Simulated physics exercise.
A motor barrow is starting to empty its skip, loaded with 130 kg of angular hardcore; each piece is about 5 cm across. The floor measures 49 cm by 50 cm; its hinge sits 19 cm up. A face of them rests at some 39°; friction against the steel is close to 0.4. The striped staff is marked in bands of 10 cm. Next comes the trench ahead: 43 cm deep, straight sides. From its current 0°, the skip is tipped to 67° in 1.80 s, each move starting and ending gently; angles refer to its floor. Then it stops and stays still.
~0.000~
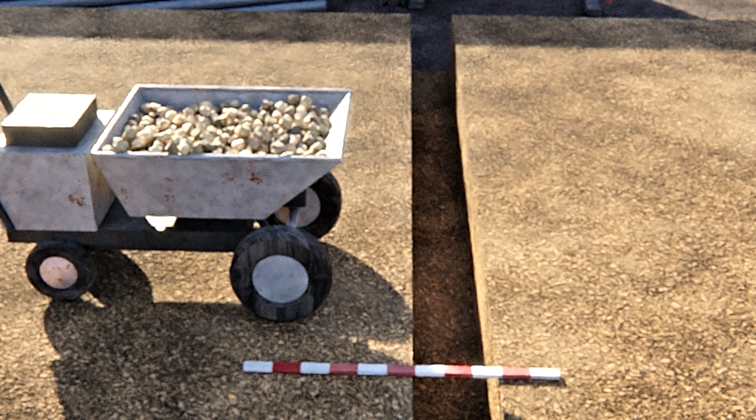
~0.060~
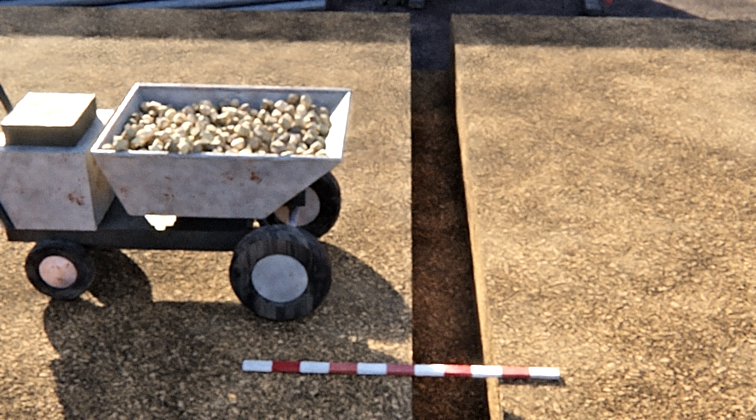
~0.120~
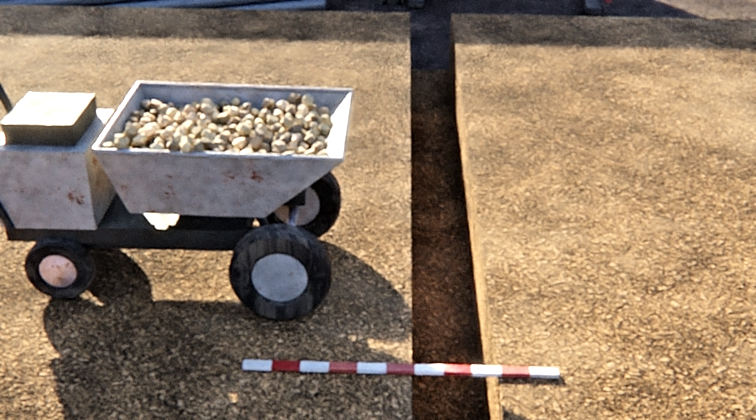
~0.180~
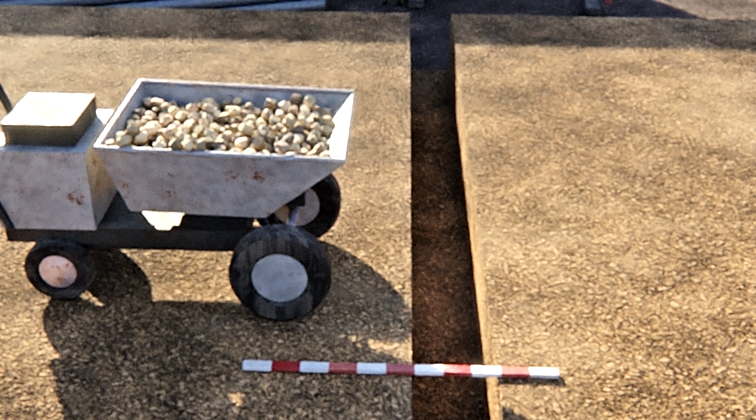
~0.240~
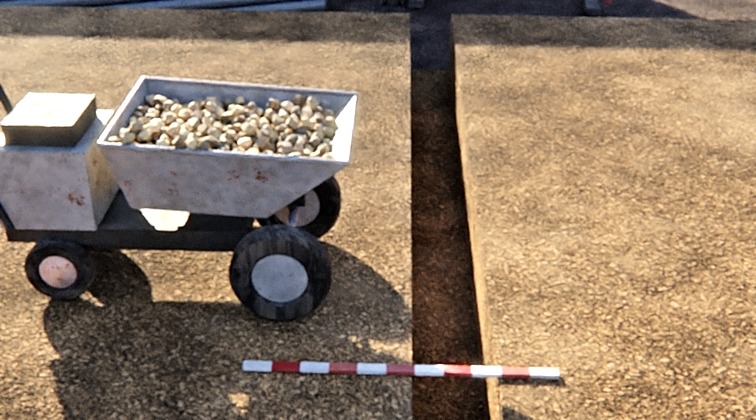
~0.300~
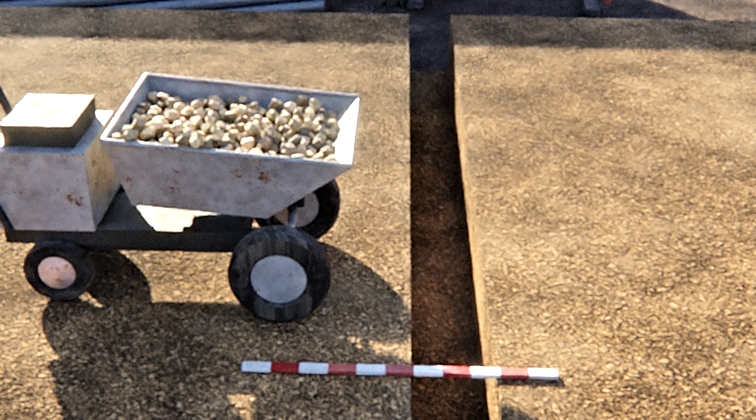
On sunlit gravelly ground beside a narrow trench, a motor barrow's grey skip of pale stones slowly tilting, its rear end rising slightly.
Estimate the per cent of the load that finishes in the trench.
Roughly 89 percent.
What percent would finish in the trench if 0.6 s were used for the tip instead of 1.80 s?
I'd put it at roughly 70 per cent.
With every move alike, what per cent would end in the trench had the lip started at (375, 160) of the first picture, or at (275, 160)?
That gives roughly 65 per cent and roughly 70 per cent.
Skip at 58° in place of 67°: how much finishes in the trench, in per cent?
I'd expect around 65 in a hundred.
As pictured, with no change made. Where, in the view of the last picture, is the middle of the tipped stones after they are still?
Middle at around (453, 343), I'd say.
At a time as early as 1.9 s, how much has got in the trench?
By then, around 30 percent.
After 1.4 s the floor is at 57°; 100 % in the skip; the foremost stones are at (422, 231).
After 1.9 s the floor is at 67°; 65 % in the skip, 32 % in the trench, 2 % past the trench; the foremost stones are at (517, 292).
After 2.2 s the floor is at 67°; 30 % in the skip, 59 % in the trench, 11 % past the trench; the foremost stones are at (580, 300).
After 4.2 s the floor is at 67°; 0 % in the skip, 89 % in the trench, 11 % past the trench; the foremost stones are at (601, 308).
